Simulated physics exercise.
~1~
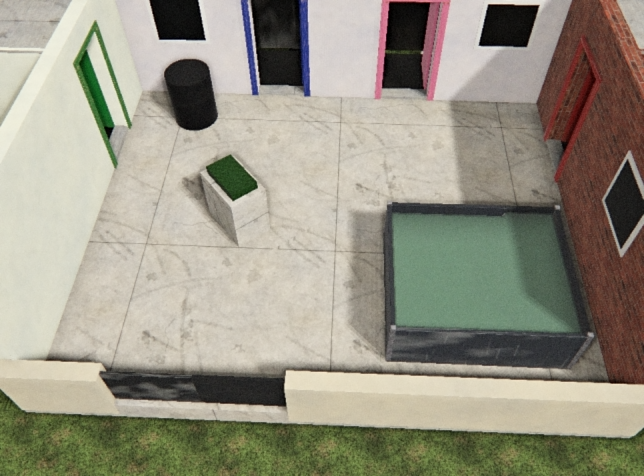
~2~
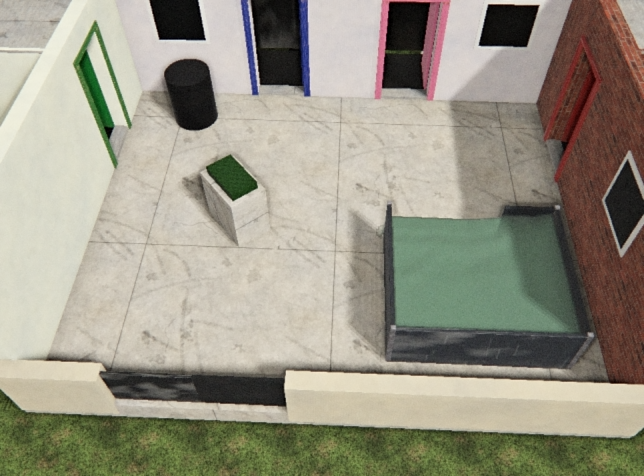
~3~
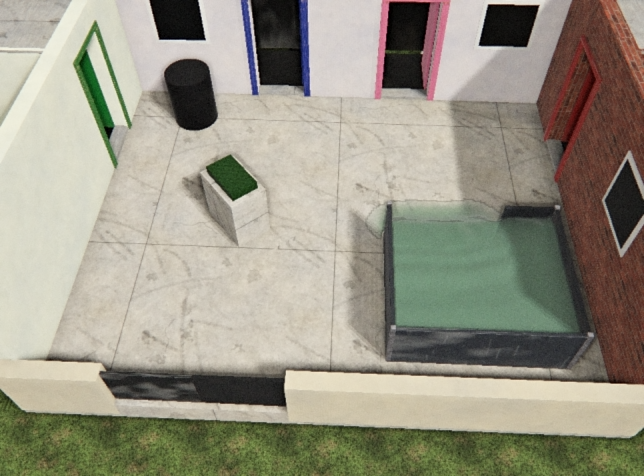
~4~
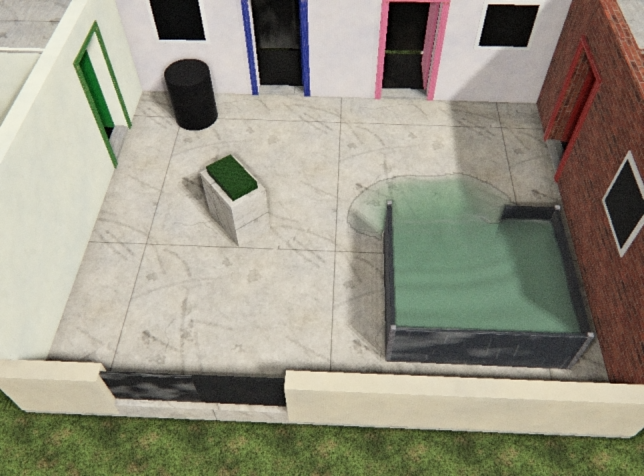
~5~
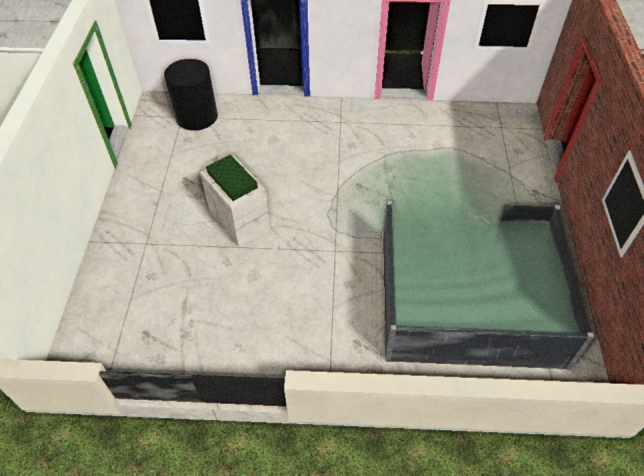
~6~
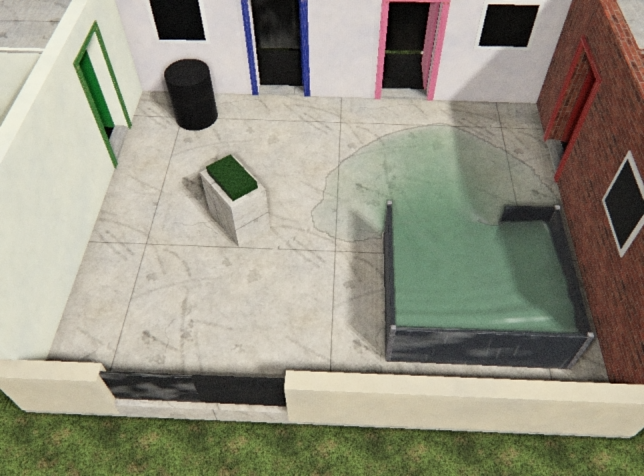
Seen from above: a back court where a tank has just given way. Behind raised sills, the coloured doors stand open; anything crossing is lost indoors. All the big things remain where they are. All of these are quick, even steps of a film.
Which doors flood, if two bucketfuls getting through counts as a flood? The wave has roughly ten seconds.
The red door floods; the blue door floods; the green door does not flood; the pink door floods.
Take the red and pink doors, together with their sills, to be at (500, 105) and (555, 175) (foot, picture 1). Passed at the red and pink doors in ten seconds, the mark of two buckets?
The red door exceeds it, while the pink door exceeds it.
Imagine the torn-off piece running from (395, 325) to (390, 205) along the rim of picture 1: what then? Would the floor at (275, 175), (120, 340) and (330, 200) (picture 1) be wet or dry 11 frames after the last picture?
Taking the points in order: Swamped, swamped and swamped.
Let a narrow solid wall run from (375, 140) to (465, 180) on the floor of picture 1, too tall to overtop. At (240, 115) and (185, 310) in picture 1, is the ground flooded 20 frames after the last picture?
As listed: Covered, dry.
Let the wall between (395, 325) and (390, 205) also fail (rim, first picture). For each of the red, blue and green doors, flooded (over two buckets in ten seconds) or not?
Here's how it goes: The red door surpasses the limit, the blue door surpasses the limit, and the green door surpasses the limit.
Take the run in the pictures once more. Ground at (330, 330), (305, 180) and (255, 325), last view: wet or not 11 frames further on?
Result, in the order given: Not wetted / wetted / not wetted.
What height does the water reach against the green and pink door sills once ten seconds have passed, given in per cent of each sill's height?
Roughly 60 per cent, then 100 per cent.
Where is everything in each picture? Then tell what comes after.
In the first picture, still water in the tank at (480, 267).
In the second picture, the front is at (380, 235), out from the gap on the tank's far side.
In the third picture, water pours out on the tank's far side and has run to (372, 220).
In the fourth picture, the front is at (466, 178), out from the gap on the tank's far side.
In the fifth picture, the front is at (449, 151), out from the gap on the tank's far side.
In the sixth picture, the front is at (449, 128), out from the gap on the tank's far side.
A moment on, water covers 35 % of the floor; the red door wet at the sill, nothing in, the blue door not reached, the green door not reached, the pink door over two buckets in.
Next, water covers 40 % of the floor; the red door under two buckets in, the blue door under two buckets in, the green door not reached, the pink door far over two buckets in.
Then, water covers 50 % of the floor; the red door over two buckets in, the blue door over two buckets in, the green door not reached, the pink door far over two buckets in.
Later, water covers 75 % of the floor; the red door far over two buckets in, the blue door far over two buckets in, the green door wet at the sill, nothing in, the pink door far over two buckets in.
In the end, water covers 100 % of the floor; the red door far over two buckets in, the blue door far over two buckets in, the green door wet at the sill, nothing in, the pink door far over two buckets in.
